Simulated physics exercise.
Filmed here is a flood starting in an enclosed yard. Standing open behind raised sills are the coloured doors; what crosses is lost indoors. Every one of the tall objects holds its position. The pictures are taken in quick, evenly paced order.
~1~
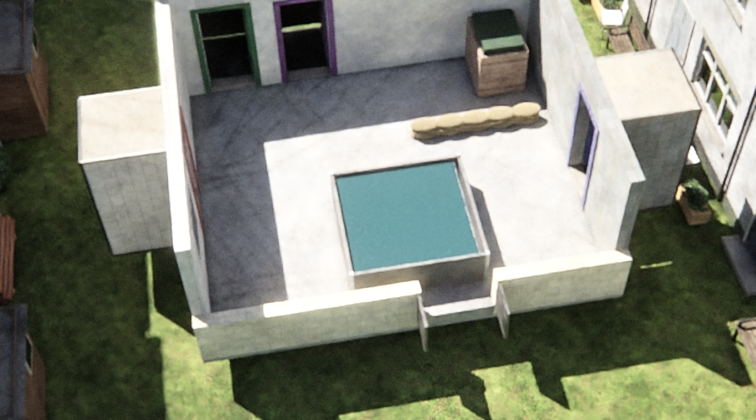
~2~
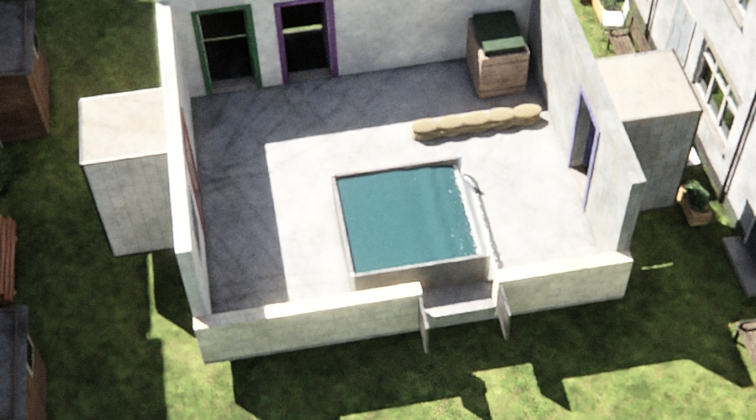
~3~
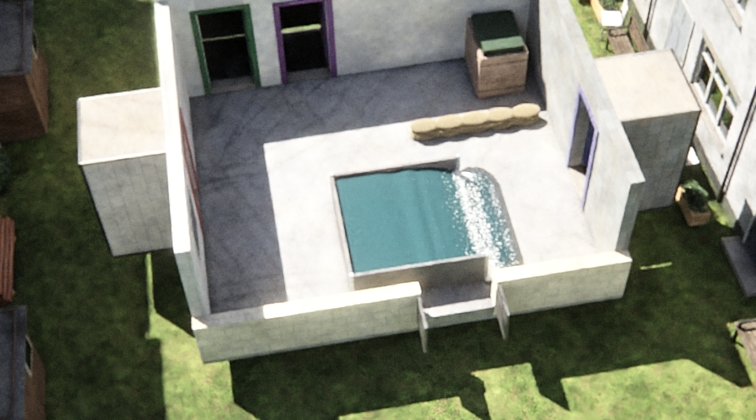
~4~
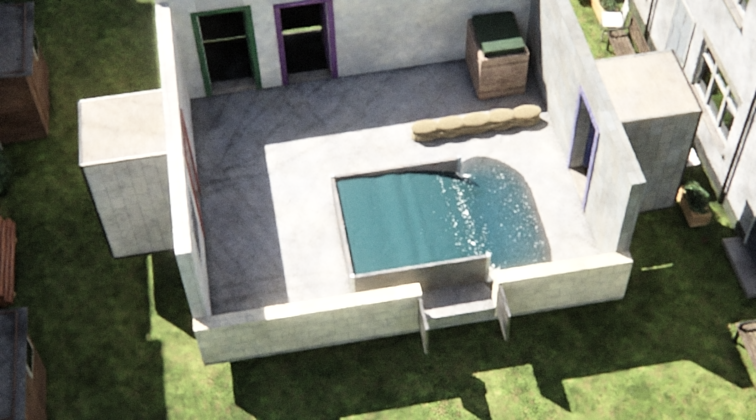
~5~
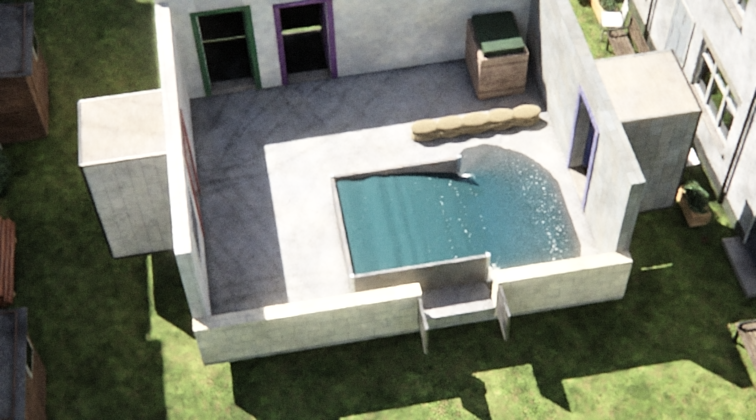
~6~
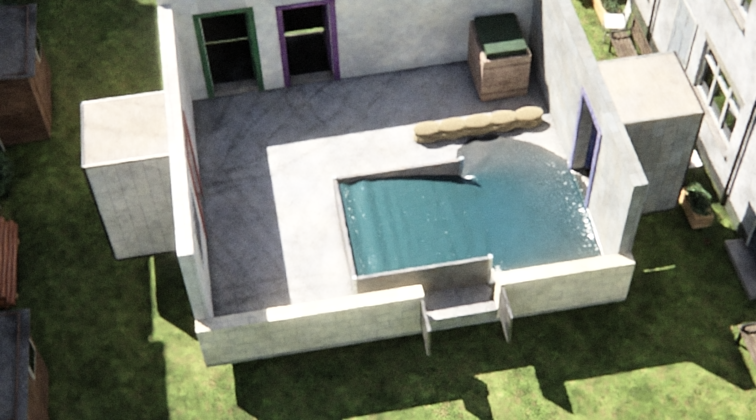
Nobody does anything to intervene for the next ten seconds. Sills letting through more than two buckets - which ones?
Sill by sill: Green door: Not more than two; purple door: Not more than two; red door: Not more than two; blue door: More than two.
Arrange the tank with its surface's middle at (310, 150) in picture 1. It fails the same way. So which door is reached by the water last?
The red-painted one.
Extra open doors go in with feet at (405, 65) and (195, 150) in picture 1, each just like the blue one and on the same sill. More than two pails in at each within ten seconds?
Door one misses the threshold, door two beats the threshold.
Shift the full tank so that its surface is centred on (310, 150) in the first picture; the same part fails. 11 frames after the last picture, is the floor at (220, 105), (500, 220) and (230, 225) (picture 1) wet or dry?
As listed: Not flooded, covered, dry.
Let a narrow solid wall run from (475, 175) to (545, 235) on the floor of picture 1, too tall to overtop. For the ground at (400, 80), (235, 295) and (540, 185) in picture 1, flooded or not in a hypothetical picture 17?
As listed: No water, free of water, under water.
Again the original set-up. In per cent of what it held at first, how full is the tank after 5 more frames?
I make it 56 per cent.
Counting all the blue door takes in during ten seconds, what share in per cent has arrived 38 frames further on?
About 95 %.
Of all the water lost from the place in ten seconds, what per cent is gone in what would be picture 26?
Estimated share: Close to 60 %.
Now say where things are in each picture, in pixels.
In the first picture, the open tank at (407, 215) is whole and still.
In the second picture, the front is at a hidden place, out from the gap at (471, 222).
In the third picture, the front is at (477, 172), out from the gap at (470, 223).
In the fourth picture, water pours out at (470, 225) and has run to a hidden place.
In the fifth picture, water pours out at (470, 225) and has run to a hidden place.
In the sixth picture, water pours out at (473, 226) and has run to a hidden place.
A moment on, water covers 20 % of the floor; the green door not reached, the purple door not reached, the red door not reached, the blue door far over two buckets in.
Next, water covers 25 % of the floor; the green door not reached, the purple door not reached, the red door not reached, the blue door far over two buckets in.
Then, water covers 30 % of the floor; the green door not reached, the purple door not reached, the red door not reached, the blue door far over two buckets in.
Later, water covers 70 % of the floor; the green door not reached, the purple door not reached, the red door wet at the sill, nothing in, the blue door far over two buckets in.
In the end, water covers 85 % of the floor; the green door wet at the sill, nothing in, the purple door wet at the sill, nothing in, the red door under two buckets in, the blue door far over two buckets in.
